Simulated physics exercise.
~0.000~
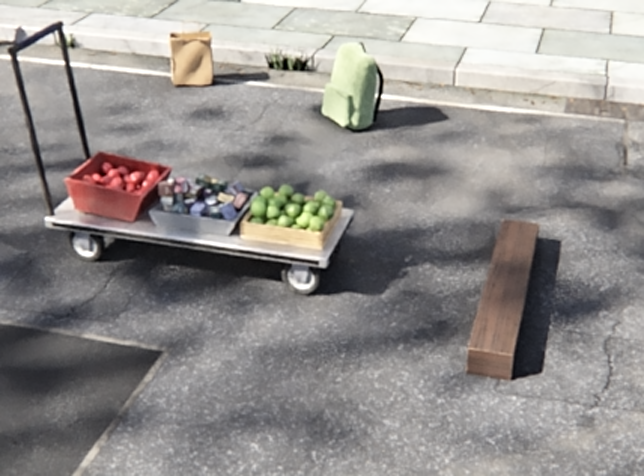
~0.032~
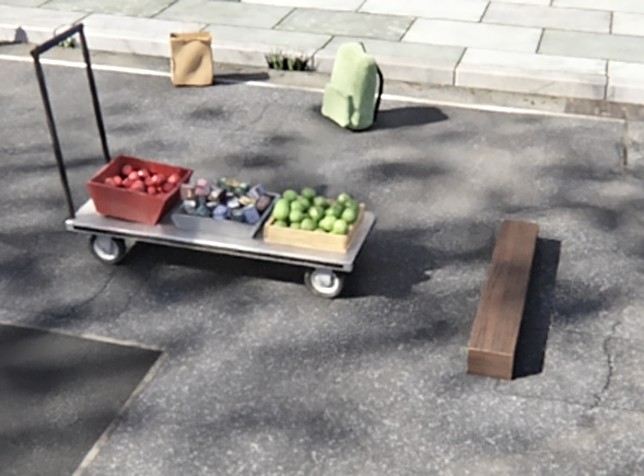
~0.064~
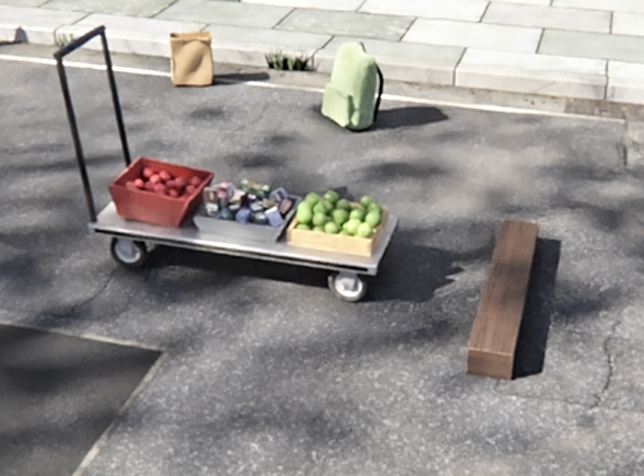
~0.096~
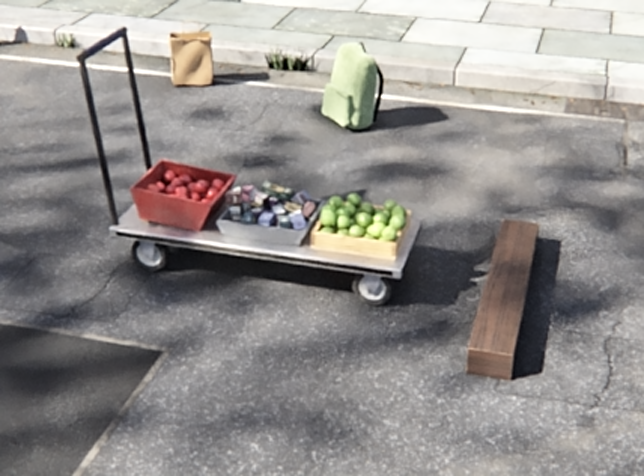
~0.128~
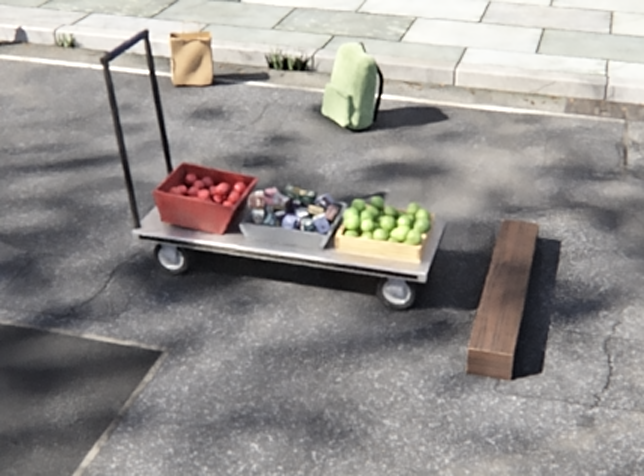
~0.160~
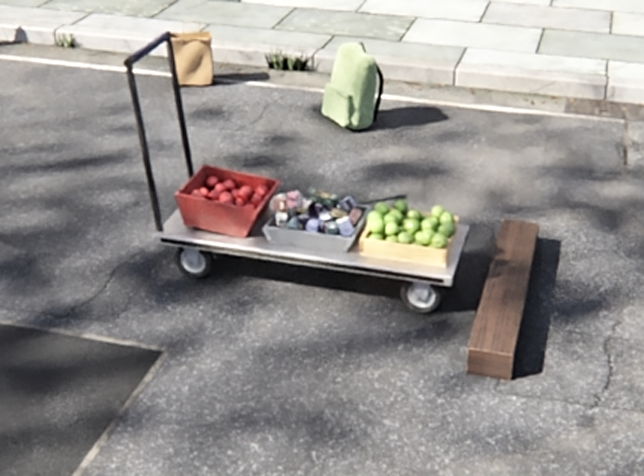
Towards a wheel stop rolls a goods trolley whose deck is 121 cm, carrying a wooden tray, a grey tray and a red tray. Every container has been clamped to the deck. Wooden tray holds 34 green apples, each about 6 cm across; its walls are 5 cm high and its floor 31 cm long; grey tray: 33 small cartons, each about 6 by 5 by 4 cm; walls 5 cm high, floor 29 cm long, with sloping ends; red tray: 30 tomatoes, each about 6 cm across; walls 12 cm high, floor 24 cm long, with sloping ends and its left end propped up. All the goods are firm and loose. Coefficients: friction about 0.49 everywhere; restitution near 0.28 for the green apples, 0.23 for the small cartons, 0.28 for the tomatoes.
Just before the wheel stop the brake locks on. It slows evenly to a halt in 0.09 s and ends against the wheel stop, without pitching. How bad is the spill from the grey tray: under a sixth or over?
I'm expecting the losses to cross a sixth.
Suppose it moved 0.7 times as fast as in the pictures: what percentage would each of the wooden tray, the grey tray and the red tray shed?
Wooden tray 40, grey tray 20, red tray 0 per cent.
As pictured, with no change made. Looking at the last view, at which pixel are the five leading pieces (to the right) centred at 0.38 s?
The five leading pieces sit around (581, 267).
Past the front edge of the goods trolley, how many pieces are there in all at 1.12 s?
I'd estimate close to 20 pieces.
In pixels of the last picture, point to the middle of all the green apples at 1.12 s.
In the last view they're centred near (513, 267).
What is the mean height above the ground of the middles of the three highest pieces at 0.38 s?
Some 42 cm up.
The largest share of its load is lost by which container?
Wooden tray.
After 0.16 s, the brake bites.
After 0.26 s, wooden tray 29 in, 5 out, grey tray 32 in, 1 out and red tray 30 in, 0 out.
After 0.38 s, wooden tray 21 in, 13 out, grey tray 26 in, 7 out and red tray 27 in, 3 out.
After 0.61 s, wooden tray 17 in, 17 out, grey tray 22 in, 11 out and red tray 26 in, 4 out.
Final count (at 1.12 s), wooden tray 17 in, 17 out, grey tray 22 in, 11 out and red tray 26 in, 4 out. Asked share, 11 of 33, 33 per cent.
